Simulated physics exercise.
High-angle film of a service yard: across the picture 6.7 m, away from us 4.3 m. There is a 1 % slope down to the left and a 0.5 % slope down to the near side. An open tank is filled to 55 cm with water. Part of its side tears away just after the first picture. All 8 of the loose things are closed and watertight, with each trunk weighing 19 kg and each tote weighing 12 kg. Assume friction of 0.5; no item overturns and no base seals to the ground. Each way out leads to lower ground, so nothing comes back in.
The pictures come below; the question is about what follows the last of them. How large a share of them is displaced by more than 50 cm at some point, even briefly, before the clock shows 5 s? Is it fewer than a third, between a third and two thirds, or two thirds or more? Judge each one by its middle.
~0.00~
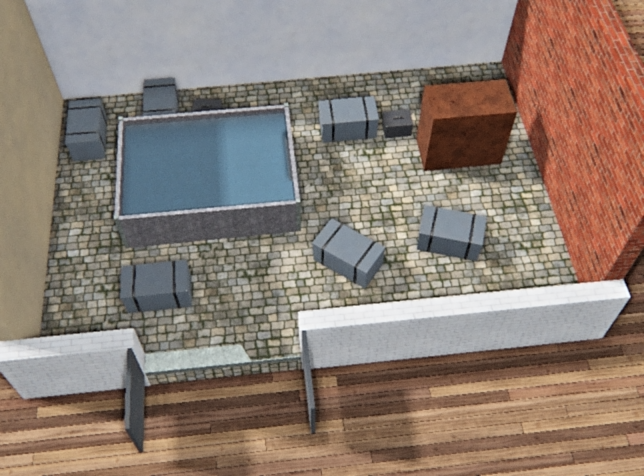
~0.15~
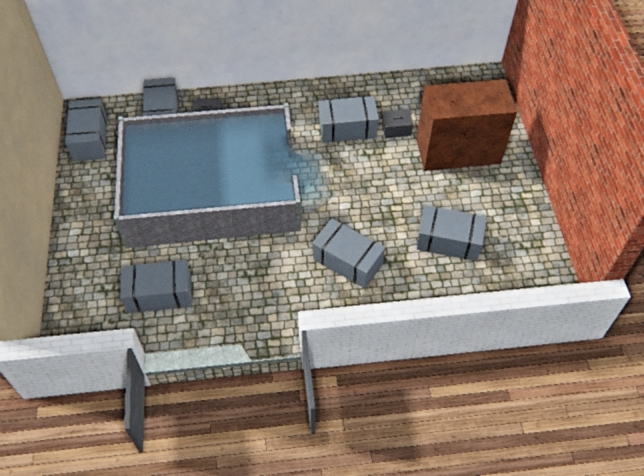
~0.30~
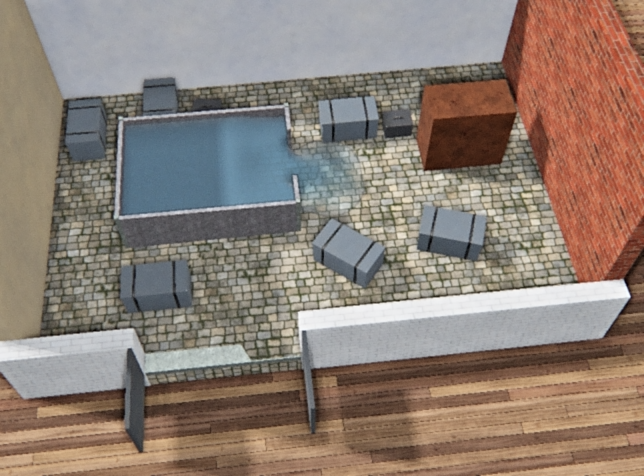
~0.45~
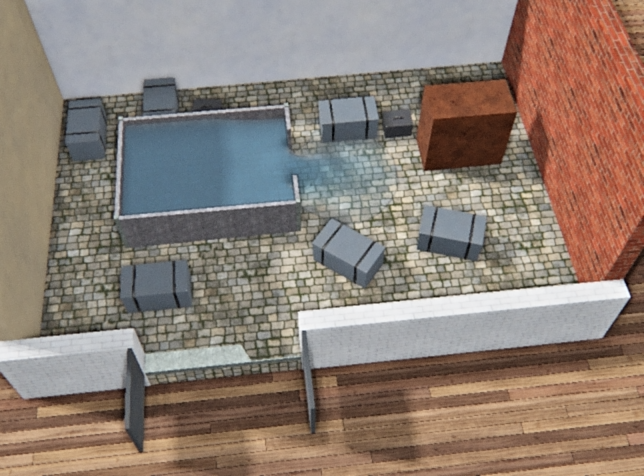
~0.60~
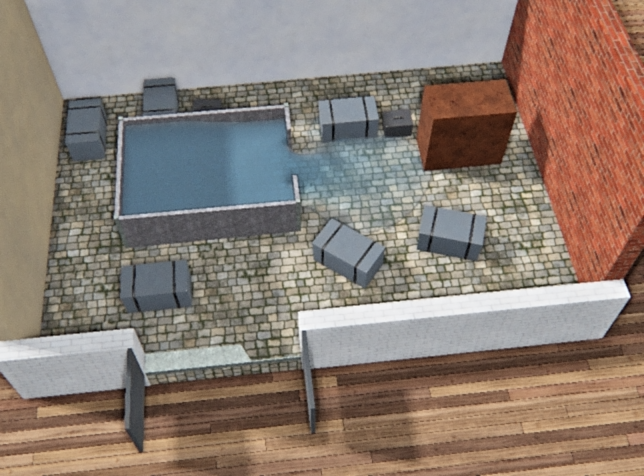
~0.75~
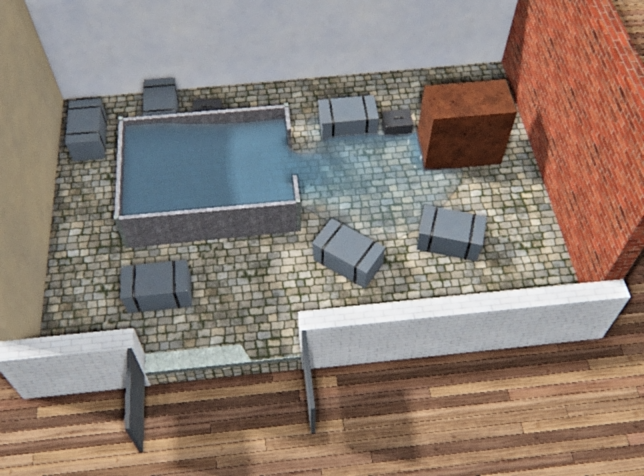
The proportion hits a third but misses two thirds.
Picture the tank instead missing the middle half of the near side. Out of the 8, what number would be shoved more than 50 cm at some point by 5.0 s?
Then 1 of them would.
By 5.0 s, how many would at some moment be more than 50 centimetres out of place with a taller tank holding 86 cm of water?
Then 3 of them.
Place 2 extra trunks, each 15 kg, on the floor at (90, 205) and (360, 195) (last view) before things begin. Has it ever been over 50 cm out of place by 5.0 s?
Taking them in turn, the first is below the mark and the second above the mark.
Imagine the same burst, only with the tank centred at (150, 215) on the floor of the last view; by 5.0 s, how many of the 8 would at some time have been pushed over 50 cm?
4.
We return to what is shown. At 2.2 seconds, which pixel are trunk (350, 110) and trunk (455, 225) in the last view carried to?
Around (338, 77) and (501, 251).
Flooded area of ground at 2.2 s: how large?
Wet area: Approx. 15 m2.
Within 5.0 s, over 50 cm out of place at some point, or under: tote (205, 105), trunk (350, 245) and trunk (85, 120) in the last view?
First falling below it, second falling below it, third falling below it.
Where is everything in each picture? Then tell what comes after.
A trunk at (349, 110), on the bottom; a trunk at (349, 245) rests on the ground; 3.6 m2 under water; 0 of 8 have shifted, in the first frame.
A trunk at (349, 110) rests on the ground; a trunk at (349, 245), on the bottom; 4.0 m2 under water; 0 of 8 have shifted, in the second frame.
A trunk at (349, 110), on the bottom; a trunk at (349, 245) rests on the ground; water covers 4.6 m2; 0 of 8 have shifted, in the third frame.
A trunk at (349, 110), on the bottom; a trunk at (349, 245) rests on the ground; 5.3 m2 under water; 0 of 8 have shifted, in the fourth frame.
A trunk at (349, 110), on the bottom; a trunk at (349, 245), on the bottom; 6.0 m2 under water; 0 of 8 have shifted, in the fifth frame.
A trunk at (349, 109) rests on the ground; a trunk at (349, 245) rests on the ground; water covers 6.6 m2; 0 of 8 have shifted, in the sixth frame.
After 1.1 s 0 of 8 are over 50 cm from their spots; 0 afloat.
After 2.2 s 3 of 8 are over 50 cm from their spots; 0 afloat.
After 3.5 s 3 of 8 are over 50 cm from their spots; 2 afloat.
After 5.0 s 2 of 8 are over 50 cm from their spots, and 3 have been at some point; 1 afloat.
